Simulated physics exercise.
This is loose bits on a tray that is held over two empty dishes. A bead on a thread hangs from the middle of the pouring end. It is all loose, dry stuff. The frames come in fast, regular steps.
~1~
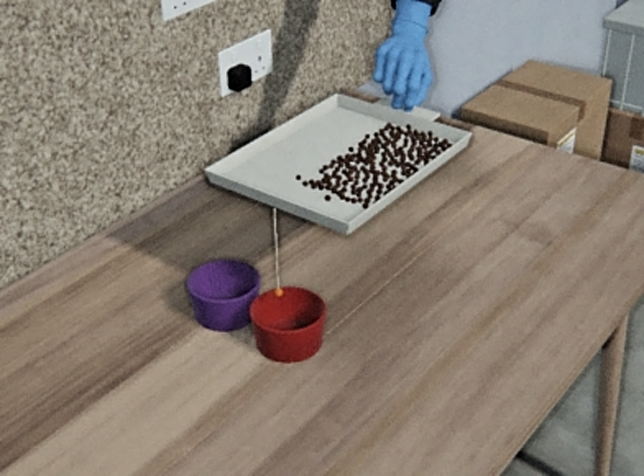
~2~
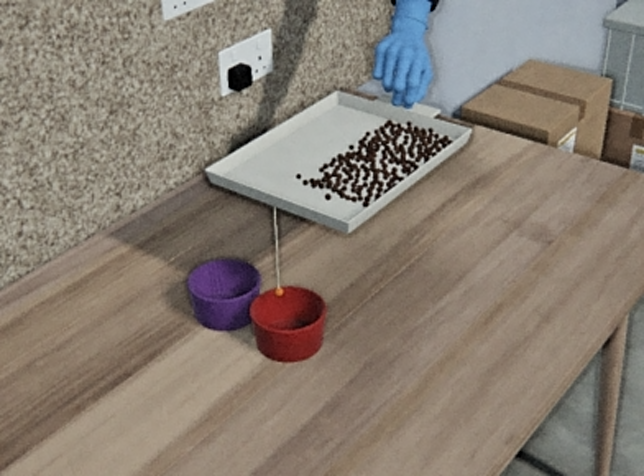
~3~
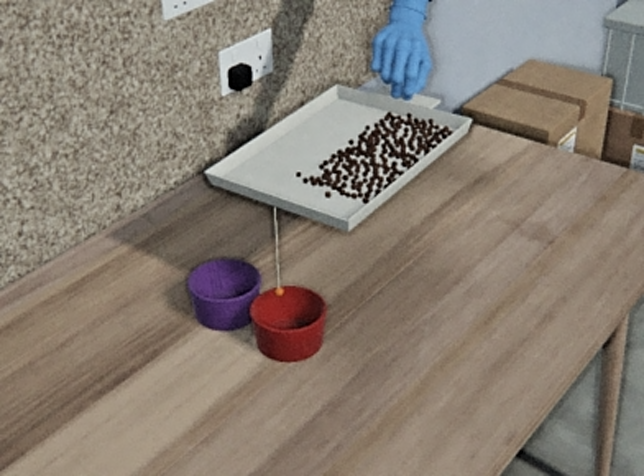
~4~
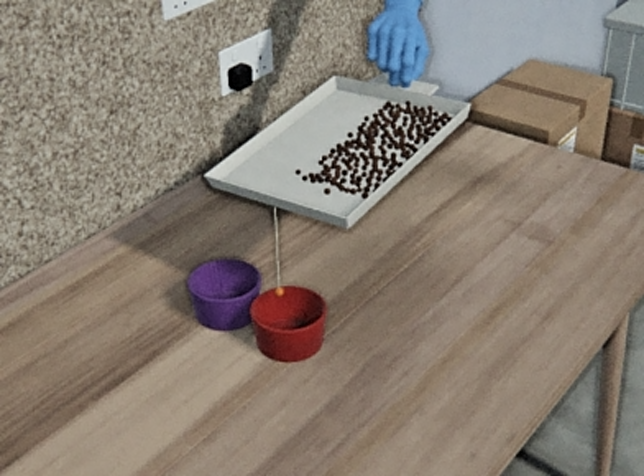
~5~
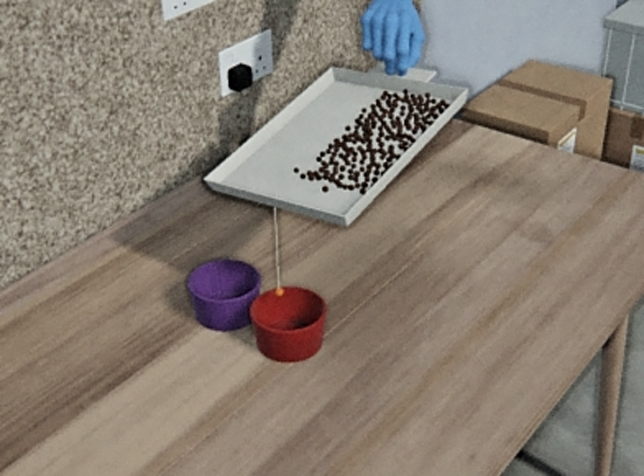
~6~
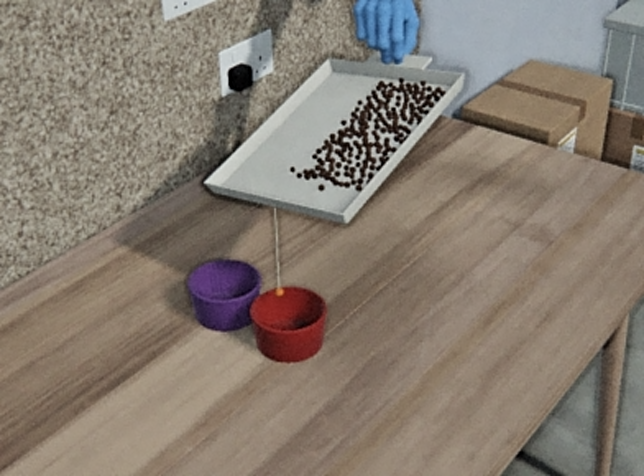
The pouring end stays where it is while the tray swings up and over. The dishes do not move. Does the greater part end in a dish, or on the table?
Together they catch the larger part.
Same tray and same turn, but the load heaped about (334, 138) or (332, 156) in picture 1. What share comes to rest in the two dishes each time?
First some 90, then 90 per cent.
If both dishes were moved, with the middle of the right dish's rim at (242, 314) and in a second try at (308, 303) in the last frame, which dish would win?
First the dish on the left, then the left one.
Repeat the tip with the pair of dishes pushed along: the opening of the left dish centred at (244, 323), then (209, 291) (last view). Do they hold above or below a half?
In turn: Less than half; more than half.
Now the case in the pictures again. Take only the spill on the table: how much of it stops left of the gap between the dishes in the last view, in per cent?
About 100 per cent.
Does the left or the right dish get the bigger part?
Fuller: Left.
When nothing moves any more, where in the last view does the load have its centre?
Around (219, 306).
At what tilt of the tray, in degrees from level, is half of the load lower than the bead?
Around 95° of tilt.
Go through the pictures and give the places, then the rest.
Corners of the pouring end at (210, 169) and (348, 220), level; middle of the load at (385, 159), allspice berries; left dish at (201, 310); right dish at (265, 341); bead on its thread at (278, 292), in the first frame.
Corners of the pouring end at (210, 169) and (348, 219), level; middle of the load at (385, 157), in the second frame.
Corners of the pouring end at (210, 171) and (347, 218), tipped barely, lowest at the left corner; middle of the load at (385, 151), in the third frame.
Corners of the pouring end at (210, 174) and (346, 215), tipped a little, lowest at the left corner; middle of the load at (384, 142), in the fourth frame.
Corners of the pouring end at (209, 178) and (344, 213), tipped a little, lowest at the left corner; middle of the load at (382, 134), in the fifth frame.
Corners of the pouring end at (210, 181) and (342, 211), tipped clearly, lowest at the left corner; middle of the load at (377, 127); left dish at (202, 310); right dish at (266, 341), in the sixth frame.
Soon, tray tipped steeply; about two thirds on the tray; a stray few in the left dish; a stray few outside both; about a quarter in the air.
A while on, tray tipped right over; about a quarter on the tray; about a third in the left dish; about a quarter outside both; about a quarter in the air.
Towards the end, tray tipped past a quarter turn; most in the left dish; about a quarter outside both.
Finally, tray tipped past a quarter turn; none in the right dish; most in the left dish; about a quarter outside both.
